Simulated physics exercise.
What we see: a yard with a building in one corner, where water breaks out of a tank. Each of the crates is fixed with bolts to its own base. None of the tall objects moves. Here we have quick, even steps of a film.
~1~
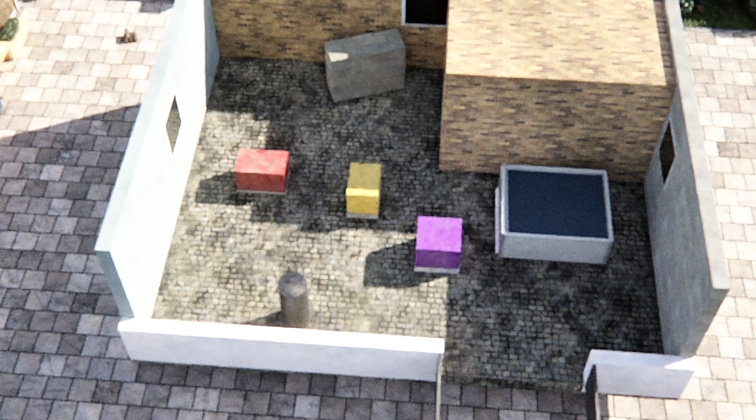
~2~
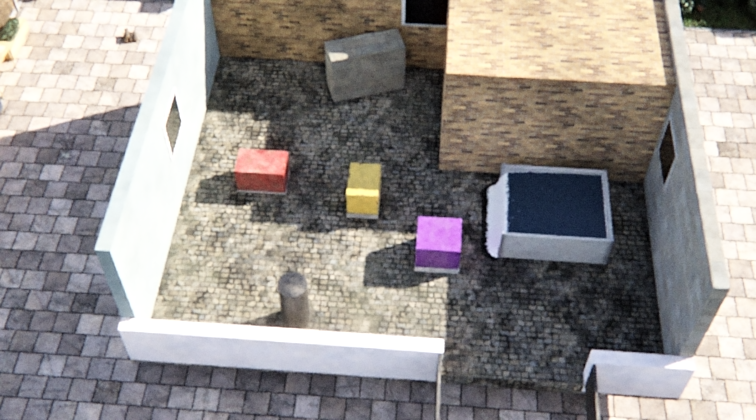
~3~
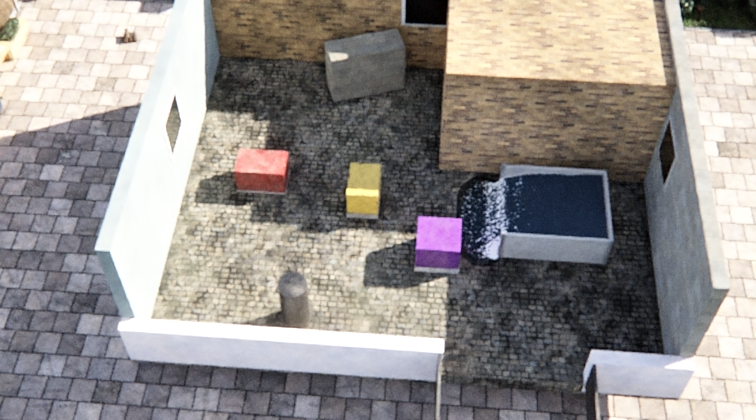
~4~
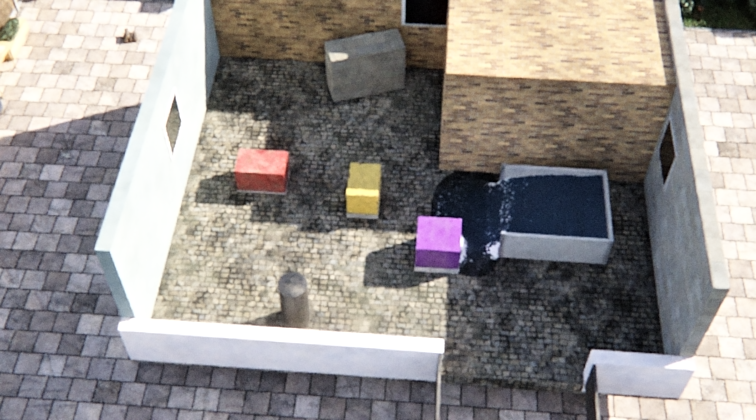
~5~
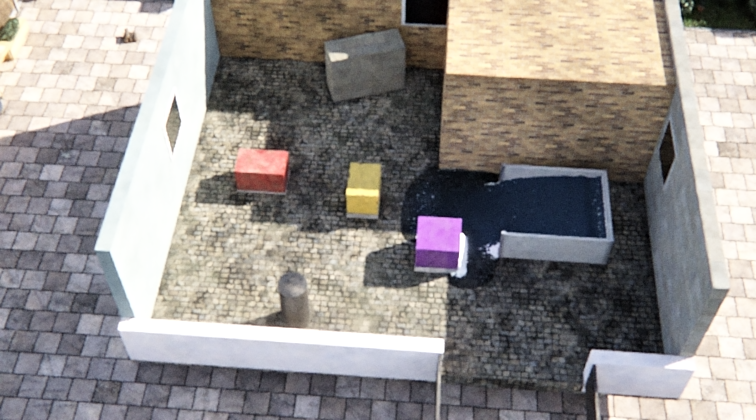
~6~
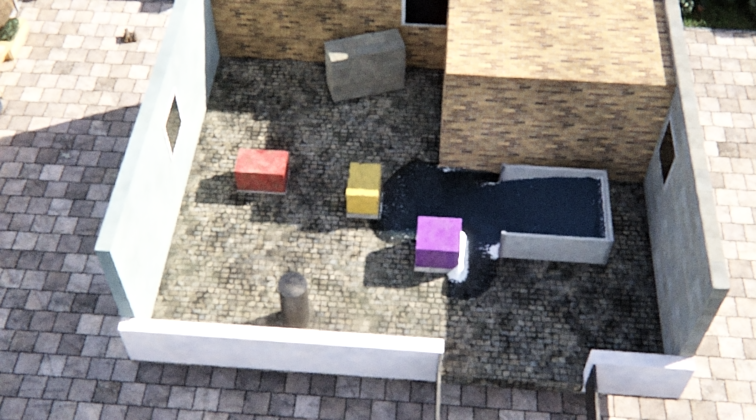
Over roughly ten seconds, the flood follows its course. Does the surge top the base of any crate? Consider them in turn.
In order: The yellow crate will not stay dry; the red crate will not stay dry; the purple crate will not stay dry.
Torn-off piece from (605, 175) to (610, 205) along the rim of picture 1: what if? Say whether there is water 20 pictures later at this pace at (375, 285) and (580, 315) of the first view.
Untouched, then submerged.
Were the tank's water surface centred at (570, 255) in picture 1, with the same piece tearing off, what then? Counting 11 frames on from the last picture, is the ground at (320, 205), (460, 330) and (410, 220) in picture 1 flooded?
As listed: Dry, under water, awash.
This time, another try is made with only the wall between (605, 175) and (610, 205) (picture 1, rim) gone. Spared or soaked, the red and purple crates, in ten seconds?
Red crate is reached; purple crate is not reached.
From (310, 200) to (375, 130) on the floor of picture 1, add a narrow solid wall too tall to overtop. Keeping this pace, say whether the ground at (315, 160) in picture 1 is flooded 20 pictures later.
I'd call it waterless.
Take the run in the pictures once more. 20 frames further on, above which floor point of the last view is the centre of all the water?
Centre point: Around (394, 204).
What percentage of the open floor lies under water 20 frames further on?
It comes to 70 per cent.
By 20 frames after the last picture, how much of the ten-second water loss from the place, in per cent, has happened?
It comes to around 50 per cent.
A moment on, water covers 20 % of the floor; the yellow crate water round its plinth, the red crate not reached, the purple crate water round its plinth.
Next, water covers 45 % of the floor; the yellow crate water round its plinth, the red crate water round its plinth, the purple crate water round its plinth.
Then, water covers 70 % of the floor; the yellow crate water round its plinth, the red crate water round its plinth, the purple crate water round its plinth.
Later, water covers 70 % of the floor; the yellow crate water round its plinth, the red crate water round its plinth, the purple crate water round its plinth.
In the end, water covers 90 % of the floor; the yellow crate was topped, the red crate was topped, the purple crate was topped.
